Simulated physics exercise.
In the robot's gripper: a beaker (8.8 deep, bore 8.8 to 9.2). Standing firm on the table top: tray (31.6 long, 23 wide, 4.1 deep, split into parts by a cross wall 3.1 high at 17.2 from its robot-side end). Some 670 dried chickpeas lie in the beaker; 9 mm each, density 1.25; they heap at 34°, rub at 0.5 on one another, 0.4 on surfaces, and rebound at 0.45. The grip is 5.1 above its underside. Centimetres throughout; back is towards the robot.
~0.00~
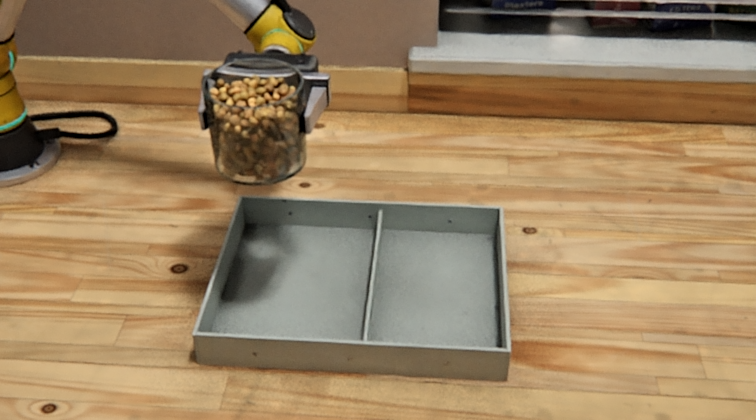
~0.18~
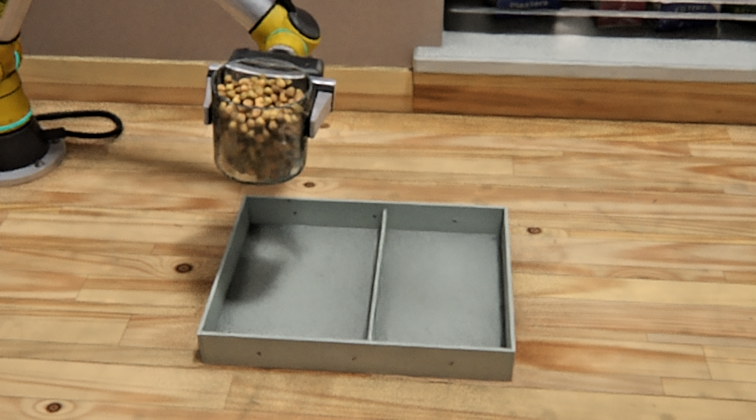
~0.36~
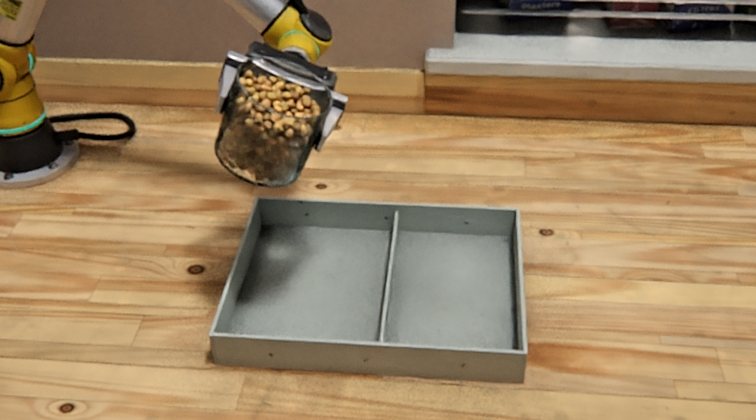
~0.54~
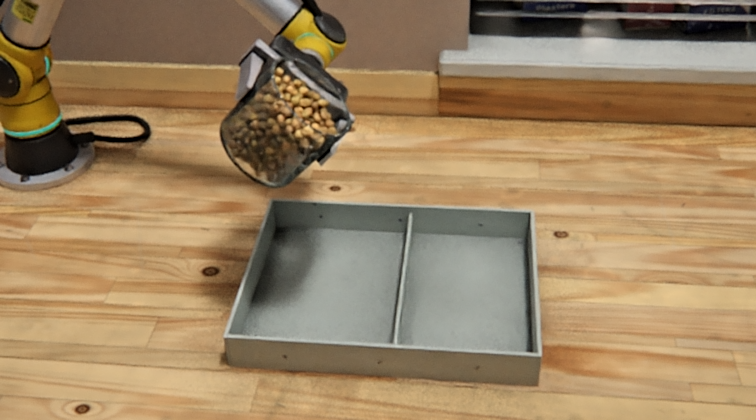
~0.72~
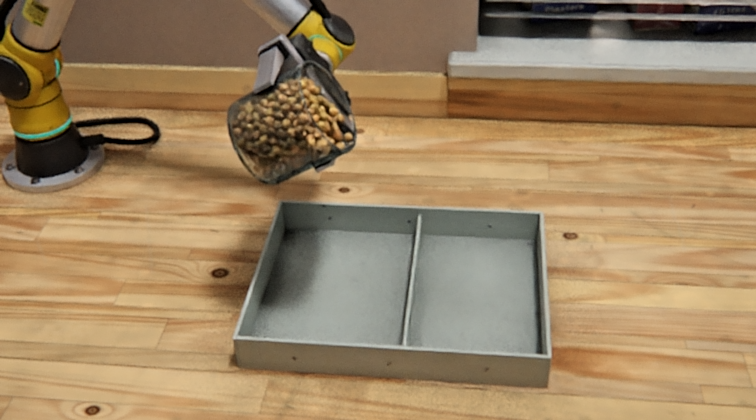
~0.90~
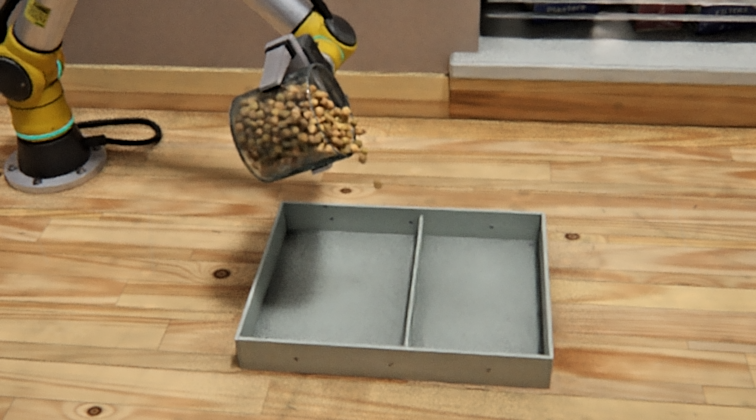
A yellow and black robot arm at the upper left grips a clear beaker of tan dried chickpeas above a pale wooden table, seen from slightly above. Below it sits a shallow grey tray split in two by a cross wall, with a window ledge behind. The arm tilts the beaker steadily rightward until chickpeas crowd its rim and a few leave it, while the view drifts slightly left.
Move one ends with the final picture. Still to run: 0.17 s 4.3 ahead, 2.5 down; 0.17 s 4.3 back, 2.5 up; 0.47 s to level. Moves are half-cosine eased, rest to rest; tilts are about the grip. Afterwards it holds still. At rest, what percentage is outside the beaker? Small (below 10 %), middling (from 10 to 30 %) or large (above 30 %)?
Share outside the beaker: Middling (from 10 to 30 %).
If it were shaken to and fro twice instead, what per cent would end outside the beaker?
In that case some 25 per cent.
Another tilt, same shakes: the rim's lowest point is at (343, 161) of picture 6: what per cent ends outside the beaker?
Some 50 per cent.
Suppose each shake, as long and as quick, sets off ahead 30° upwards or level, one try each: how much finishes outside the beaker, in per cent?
About 30 and 25 per cent.
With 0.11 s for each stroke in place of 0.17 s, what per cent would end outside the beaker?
Then about 25 per cent.
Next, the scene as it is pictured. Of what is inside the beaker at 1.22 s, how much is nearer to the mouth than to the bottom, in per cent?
Some 45 per cent.
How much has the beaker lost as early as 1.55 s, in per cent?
Some 15 per cent.
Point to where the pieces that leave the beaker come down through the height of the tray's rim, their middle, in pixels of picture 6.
Around (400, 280).
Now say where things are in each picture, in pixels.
Beaker middle at (257, 123), level; upper third of the load around (256, 106), from x 210 to 300, top at y 80; 666 in the beaker, in the first frame.
Beaker middle at (261, 123), tilted 6° forward; upper third of the load around (258, 106), from x 220 to 305, top at y 80, in the second frame.
Beaker middle at (271, 124), tilted 23° forward; upper third of the load around (266, 107), from x 225 to 320, top at y 75, in the third frame.
Beaker middle at (283, 125), tilted 43° forward; upper third of the load around (276, 106), from x 230 to 335, top at y 70, in the fourth frame.
Beaker middle at (291, 125), tilted 60° forward; upper third of the load around (285, 106), from x 235 to 350, top at y 80, in the fifth frame.
Beaker middle at (292, 126), tilted 66° forward; upper third of the load around (284, 110), from x 240 to 375, top at y 85; 663 in the beaker, 3 in flight or on a rim, in the sixth frame.
After 1.22 s, tilted 66° forward, highest piece 26 above the table; 584 in the beaker, 11 in the far-side part, 5 in the robot-side part, 66 in flight or on a rim.
After 1.55 s, tilted 18° forward, highest piece 26 above the table; 560 in the beaker, 64 in the robot-side part, 38 in the far-side part, 4 in flight or on a rim.
After 1.91 s, level, highest piece 27 above the table; 560 in the beaker, 66 in the robot-side part, 40 in the far-side part.
After 2.96 s, level, highest piece 27 above the table; 560 in the beaker, 66 in the robot-side part, 40 in the far-side part.
At rest, 560 in the beaker, 66 in the robot-side part, 40 in the far-side part. That is 16 % outside the beaker.
